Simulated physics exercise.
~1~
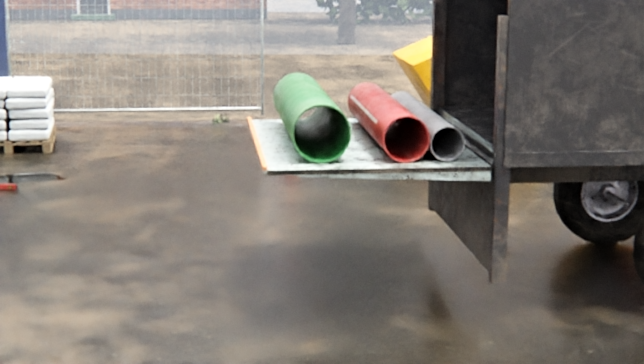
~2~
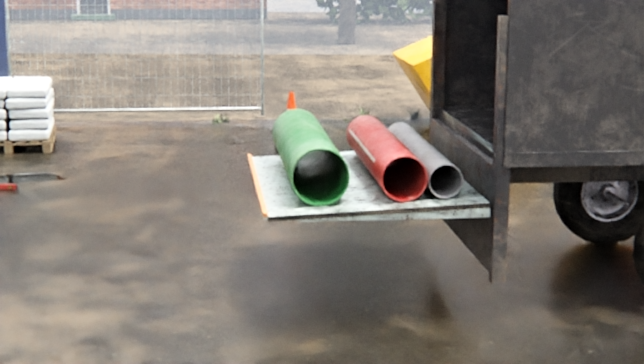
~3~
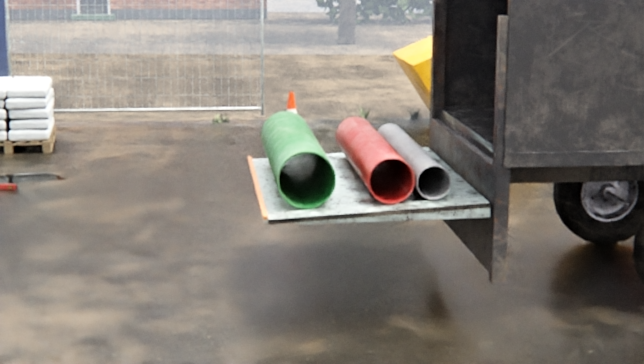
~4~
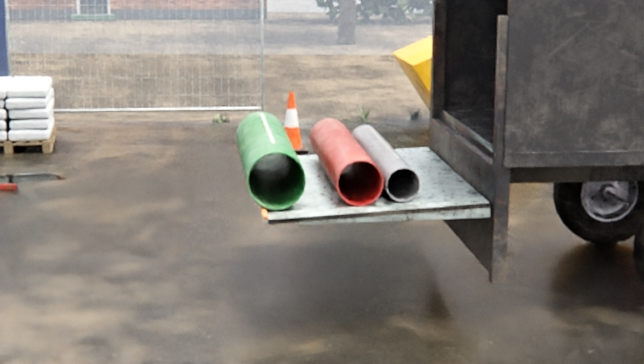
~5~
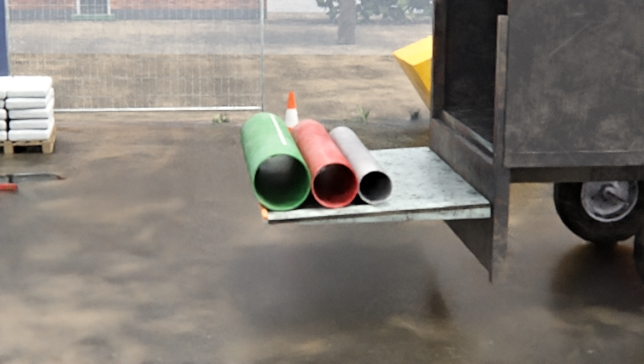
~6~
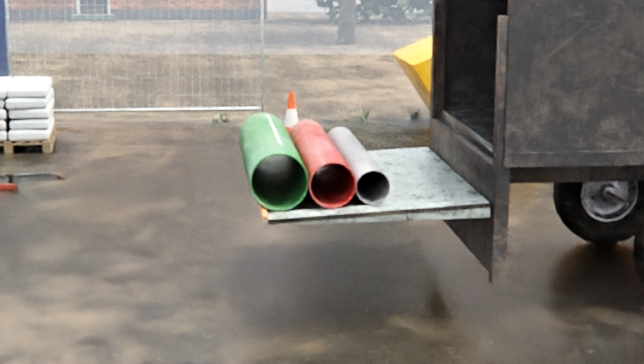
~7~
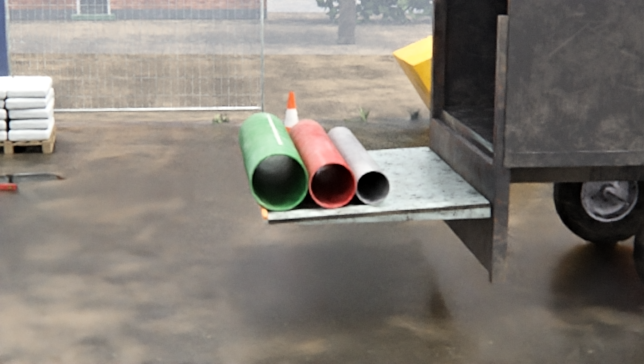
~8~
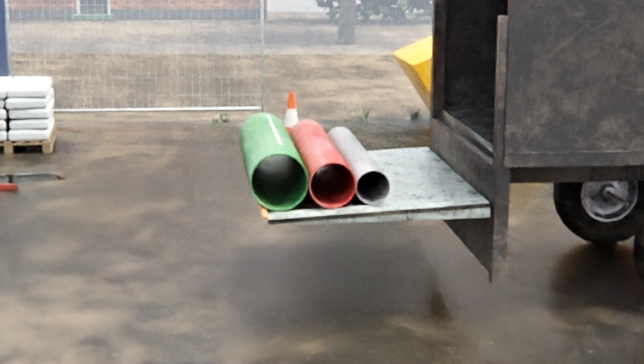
Three plastic pipes roll left on a lowered tail-lift plate and settle together near its edge.
